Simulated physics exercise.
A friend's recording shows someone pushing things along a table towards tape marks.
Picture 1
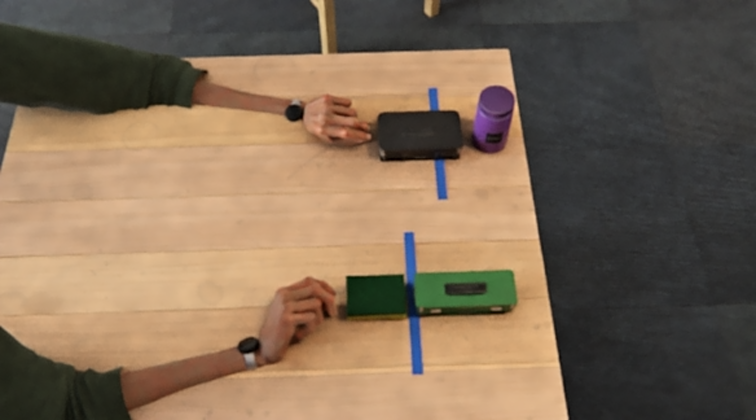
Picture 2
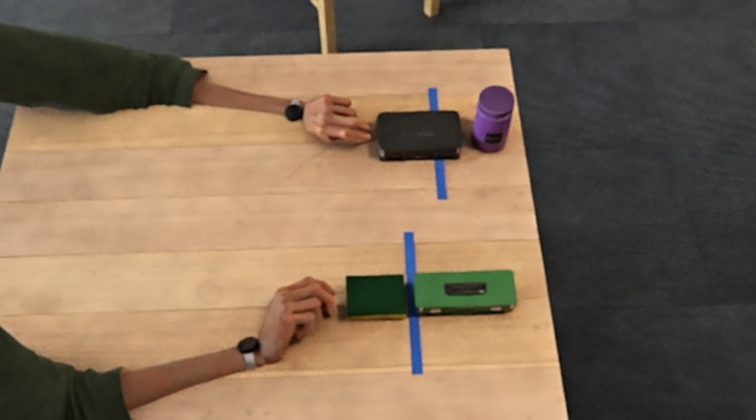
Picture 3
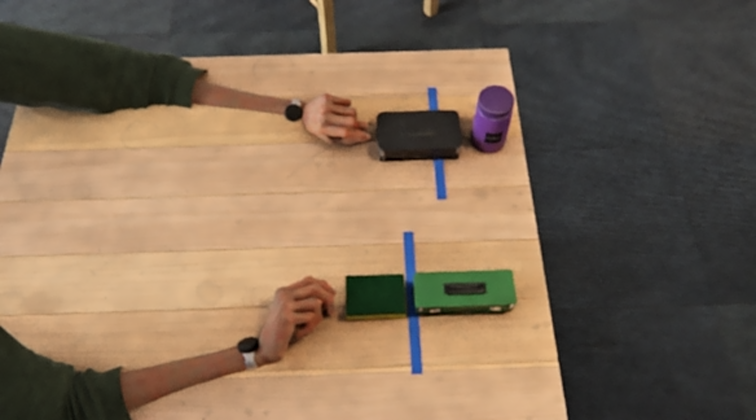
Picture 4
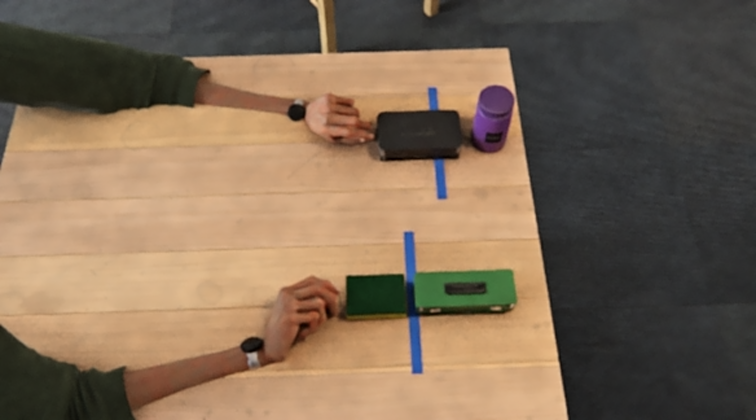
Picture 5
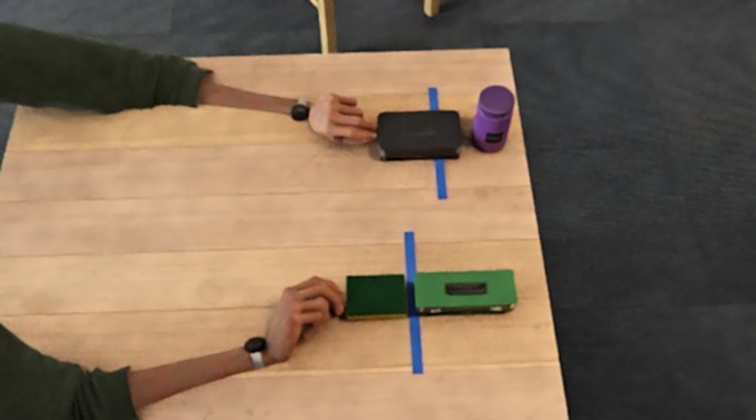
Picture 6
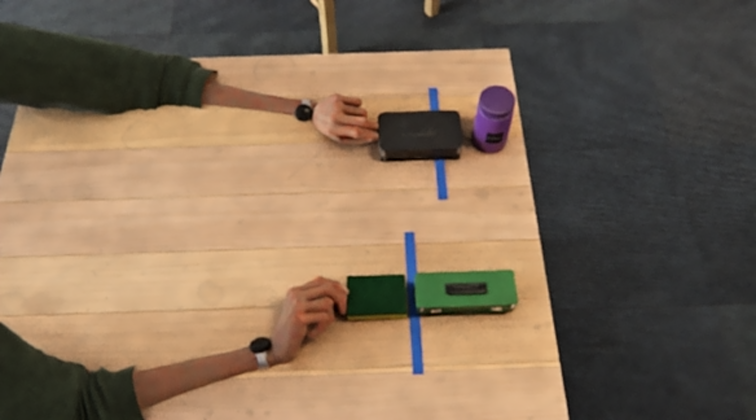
Two hands edging slightly right behind a black case and a yellow-edged green sponge, while the purple jar and green case stay still.
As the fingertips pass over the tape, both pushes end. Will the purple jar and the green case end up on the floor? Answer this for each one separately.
In the end, the purple jar lands on the floor; the green case stays up on the table.
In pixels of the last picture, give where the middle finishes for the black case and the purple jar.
In order: (484, 134); (614, 303).
Then, 1.24 s past the last view, purple jar leaning 15° off how it started near (546, 121); green case travelled a little near (520, 292).
Then, 1.54 s past the last view, purple jar in the air near (565, 224); green case travelled about its own width near (528, 291).
Finally, the purple jar goes over the edge, near (614, 303); the green case stays on the table, near (528, 291).
